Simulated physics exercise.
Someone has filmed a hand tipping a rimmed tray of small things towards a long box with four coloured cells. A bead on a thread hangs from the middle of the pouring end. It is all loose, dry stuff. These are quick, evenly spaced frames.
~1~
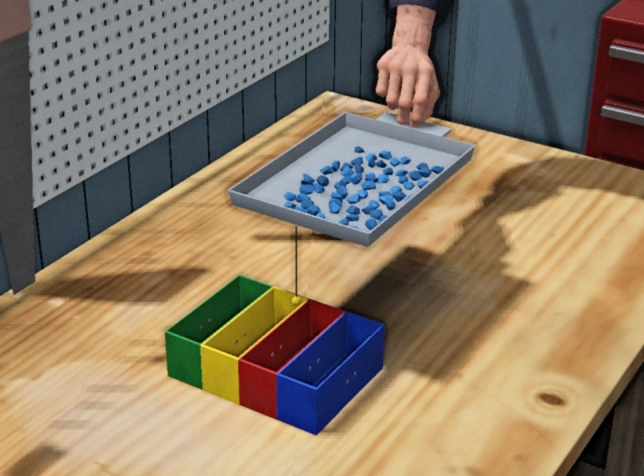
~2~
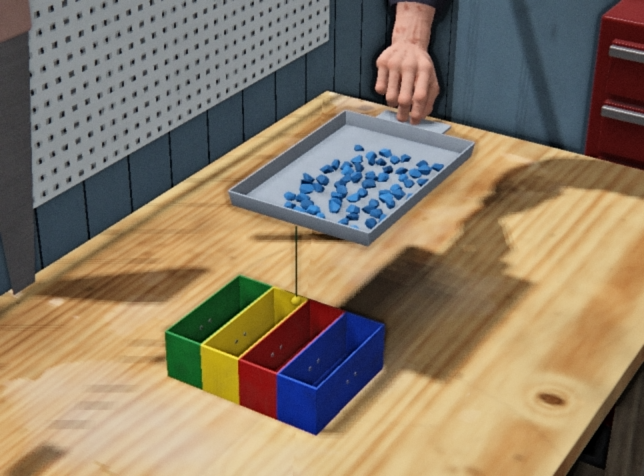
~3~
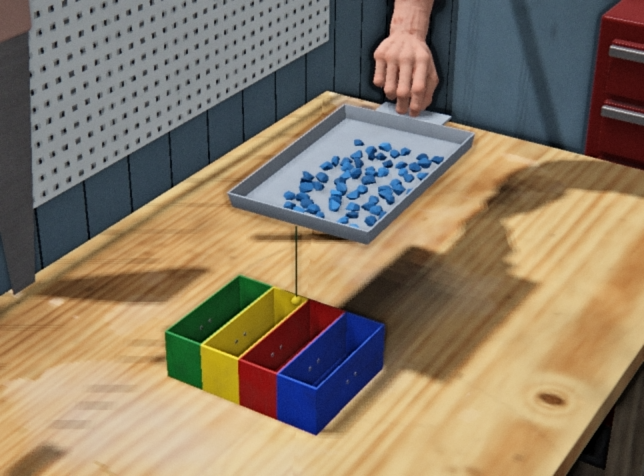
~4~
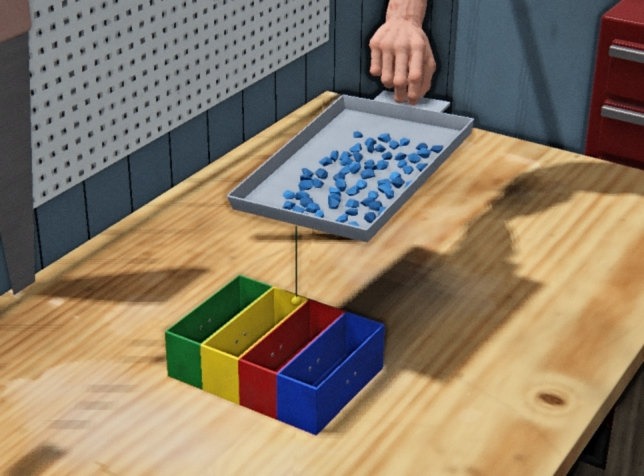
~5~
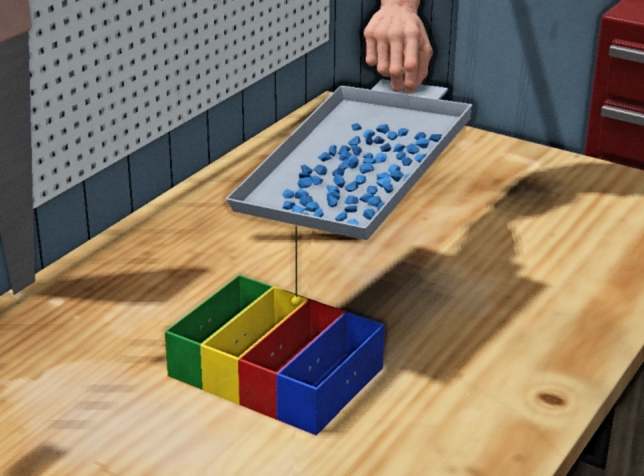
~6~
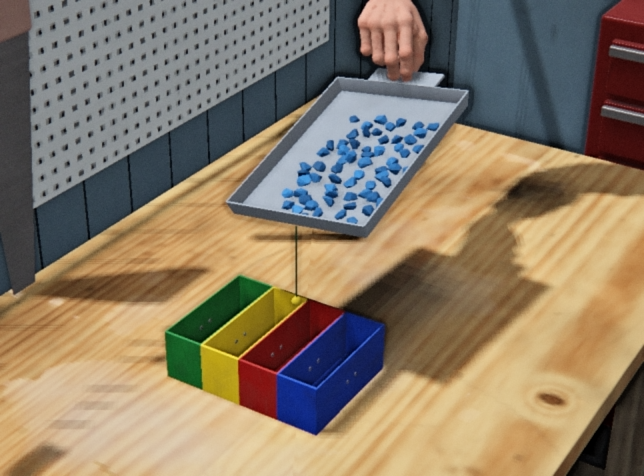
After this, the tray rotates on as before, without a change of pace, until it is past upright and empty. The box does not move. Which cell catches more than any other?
The green one ends fullest.
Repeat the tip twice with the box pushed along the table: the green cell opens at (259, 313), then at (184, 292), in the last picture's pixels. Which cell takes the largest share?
In turn: The cell in green; the cell in yellow.
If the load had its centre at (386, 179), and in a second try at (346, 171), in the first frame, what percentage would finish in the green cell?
First some 60, then 70 per cent.
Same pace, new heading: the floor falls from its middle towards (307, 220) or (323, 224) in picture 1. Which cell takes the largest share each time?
In turn: That red cell; the blue one.
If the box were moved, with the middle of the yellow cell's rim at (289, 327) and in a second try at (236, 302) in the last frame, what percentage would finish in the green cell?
Near 30 % and 10 %.
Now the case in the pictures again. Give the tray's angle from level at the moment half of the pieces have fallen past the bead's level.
At about 105°.
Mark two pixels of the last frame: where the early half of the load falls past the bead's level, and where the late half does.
Early half (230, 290), late half (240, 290).
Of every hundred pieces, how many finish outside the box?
Roughly 10 in a hundred.
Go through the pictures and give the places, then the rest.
Corners of the pouring end at (232, 190) and (368, 231), level; middle of the load at (369, 186), aquarium stones; bead on its thread at (296, 301); green cell at (184, 356); yellow cell at (221, 370); red cell at (258, 385); blue cell at (297, 400), in the first frame.
Corners of the pouring end at (232, 190) and (368, 231), level; middle of the load at (369, 185), in the second frame.
Corners of the pouring end at (231, 192) and (367, 230), tipped barely, lowest at the left corner; middle of the load at (369, 181), in the third frame.
Corners of the pouring end at (231, 195) and (366, 228), tipped a little, lowest at the left corner; middle of the load at (368, 175), in the fourth frame.
Corners of the pouring end at (230, 198) and (364, 226), tipped a little, lowest at the left corner; middle of the load at (367, 169), in the fifth frame.
Corners of the pouring end at (230, 200) and (363, 224), tipped clearly, lowest at the left corner; middle of the load at (365, 163); green cell at (184, 356); yellow cell at (221, 370); red cell at (258, 385); blue cell at (297, 400), in the sixth frame.
Soon, tray tipped steeply; nearly all on the tray; a stray few in the green cell; a stray few falling or outside the box.
A while on, tray tipped past a quarter turn; about half on the tray; about a quarter in the green cell; a small part in the yellow cell; a small part falling or outside the box.
Towards the end, tray tipped past a quarter turn; about two thirds in the green cell; about a quarter in the yellow cell; a stray few in the red cell; a small part falling or outside the box.
Finally, tray tipped past a quarter turn; about two thirds in the green cell; about a quarter in the yellow cell; a stray few in the red cell; none in the blue cell; a small part outside the box.
